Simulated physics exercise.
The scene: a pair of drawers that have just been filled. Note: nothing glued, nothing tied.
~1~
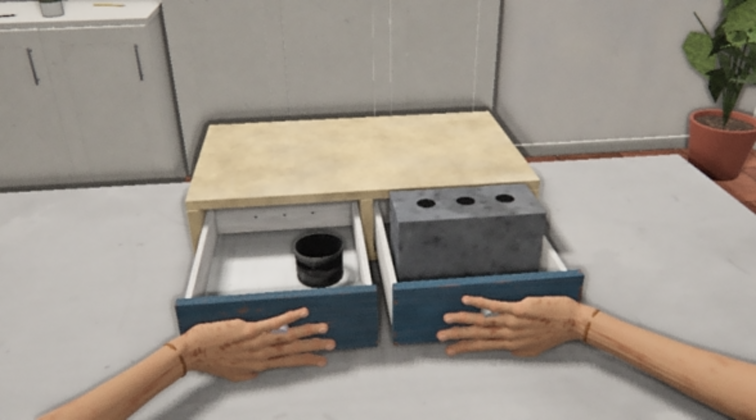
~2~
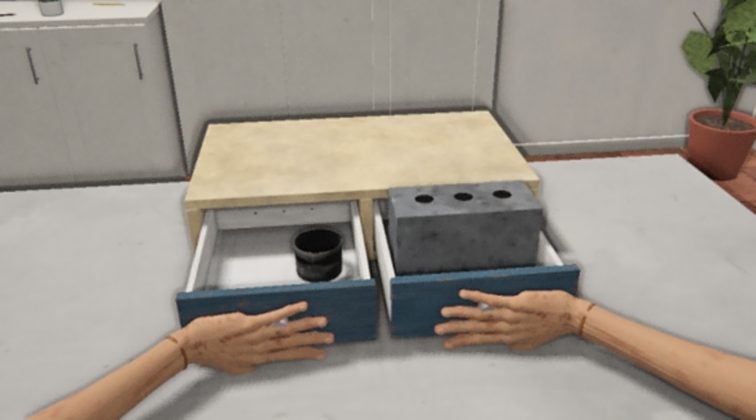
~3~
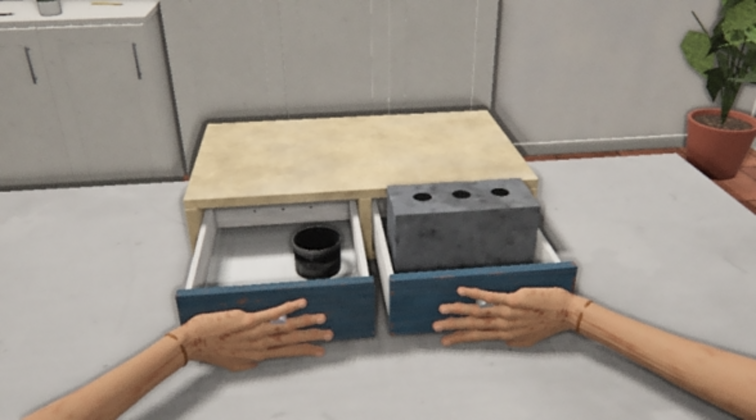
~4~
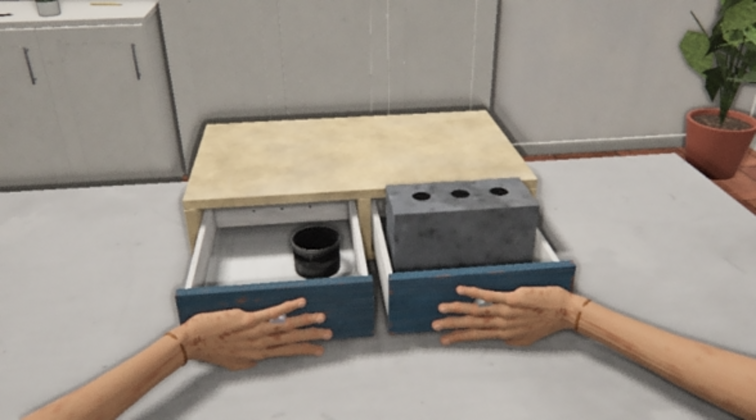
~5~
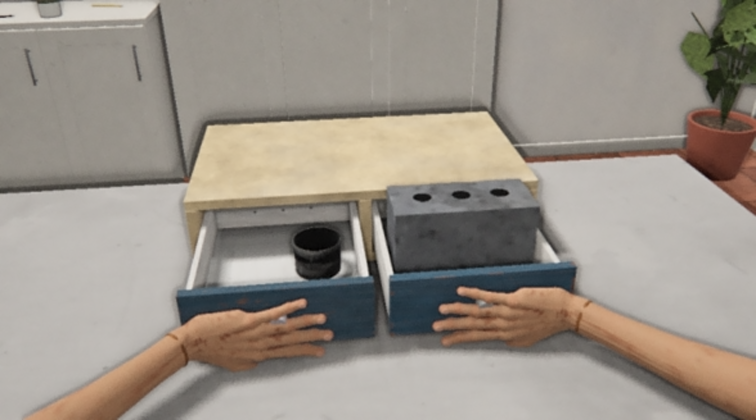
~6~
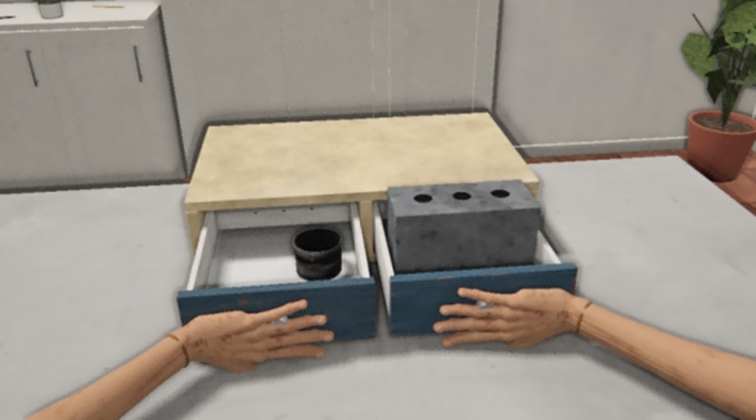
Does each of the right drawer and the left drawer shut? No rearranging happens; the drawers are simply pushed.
In the end right drawer: Blocked, left drawer: Fully inserted.
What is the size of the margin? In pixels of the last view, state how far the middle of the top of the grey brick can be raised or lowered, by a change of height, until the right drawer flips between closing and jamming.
That's a shift of close to 20 pixels downward.
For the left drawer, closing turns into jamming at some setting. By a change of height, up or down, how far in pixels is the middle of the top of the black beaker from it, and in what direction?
Up by around 20 pixels.
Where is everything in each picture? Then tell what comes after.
The first picture shows right drawer (463, 250) wide open; left drawer (282, 263) wide open; grey brick (464, 236).
The second picture shows left drawer (282, 258) wide open; black beaker (318, 256).
The third picture shows right drawer (458, 243) wide open.
The fourth picture shows left drawer (280, 255) wide open.
The fifth picture shows right drawer (458, 244) wide open; chest (358, 183).
The sixth picture shows right drawer (459, 245) wide open; left drawer (282, 257) wide open; grey brick (460, 231).
Then, 0.34 s on from there, right drawer starting in; left drawer starting in.
Then, 0.62 s on from there, right drawer stopped, still ajar; left drawer about half in.
Then, 0.84 s on from there, right drawer stopped, still ajar; left drawer nearly in.
In the end, the right drawer will not close; the left drawer goes all the way in.
